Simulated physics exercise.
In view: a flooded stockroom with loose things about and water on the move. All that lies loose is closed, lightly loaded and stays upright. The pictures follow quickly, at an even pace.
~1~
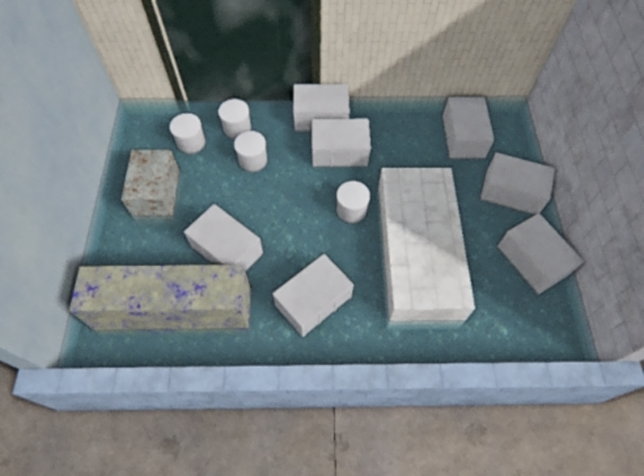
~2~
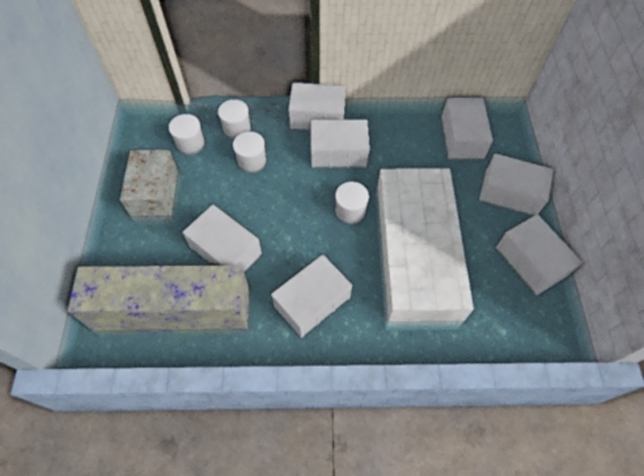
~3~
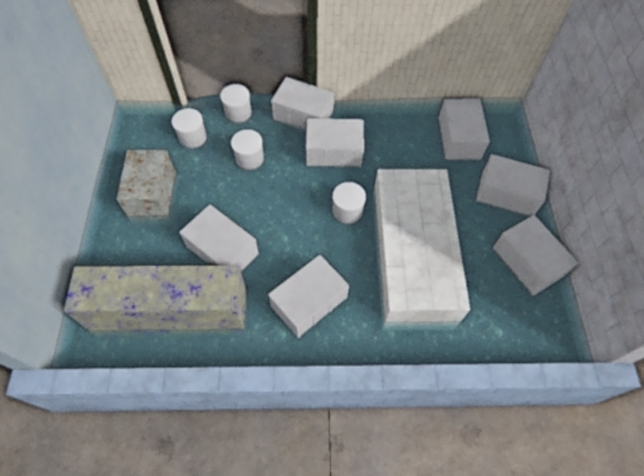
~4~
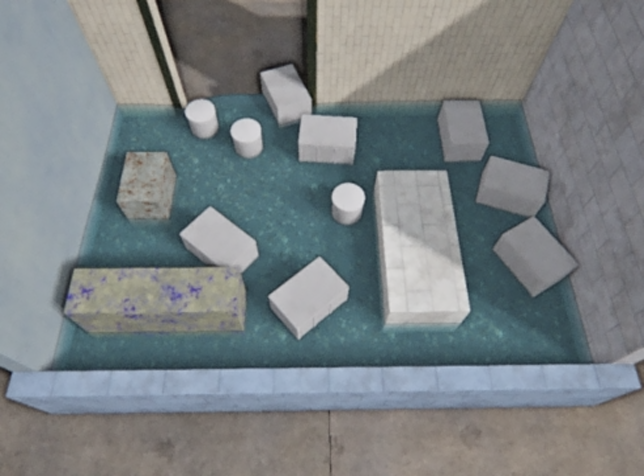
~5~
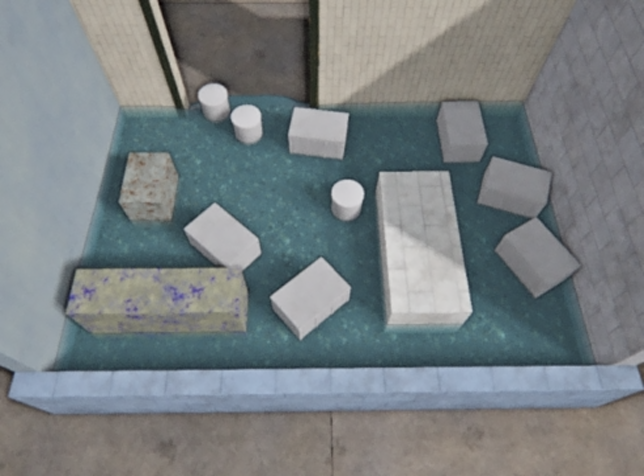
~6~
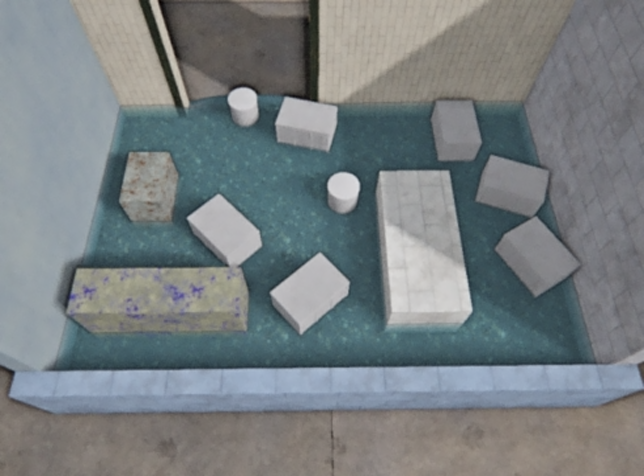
In a flooded stockroom, a dark door in the back wall opens, and nearby white cylindrical containers and pale boxes drift towards the gap, some passing out of view one after another, while items farther away shift only slightly.
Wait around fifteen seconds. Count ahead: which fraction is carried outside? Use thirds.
It is two thirds or above.
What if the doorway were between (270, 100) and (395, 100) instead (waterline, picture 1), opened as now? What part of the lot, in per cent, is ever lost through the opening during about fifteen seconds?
I make it 90 per cent.
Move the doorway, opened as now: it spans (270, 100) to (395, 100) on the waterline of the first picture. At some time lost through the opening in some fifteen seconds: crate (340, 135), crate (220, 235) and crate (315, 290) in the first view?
As listed: Carried outside, washed out, gone.
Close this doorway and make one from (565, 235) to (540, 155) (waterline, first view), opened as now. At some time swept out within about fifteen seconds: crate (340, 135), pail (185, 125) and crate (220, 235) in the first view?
As listed: Out, inside, stays.
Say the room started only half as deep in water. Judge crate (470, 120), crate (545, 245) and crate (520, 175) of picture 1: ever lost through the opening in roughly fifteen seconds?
As listed: Through, left behind, no.
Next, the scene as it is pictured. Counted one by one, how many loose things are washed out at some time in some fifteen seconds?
It comes to 10.
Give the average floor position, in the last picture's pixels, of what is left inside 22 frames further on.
Close to (368, 179).
A moment on, 5 of 11 are out; 6 afloat.
Next, 5 of 11 are out; 6 afloat.
Later, 8 of 11 are out; 3 afloat.
In the end, 10 of 11 are out; 1 afloat.
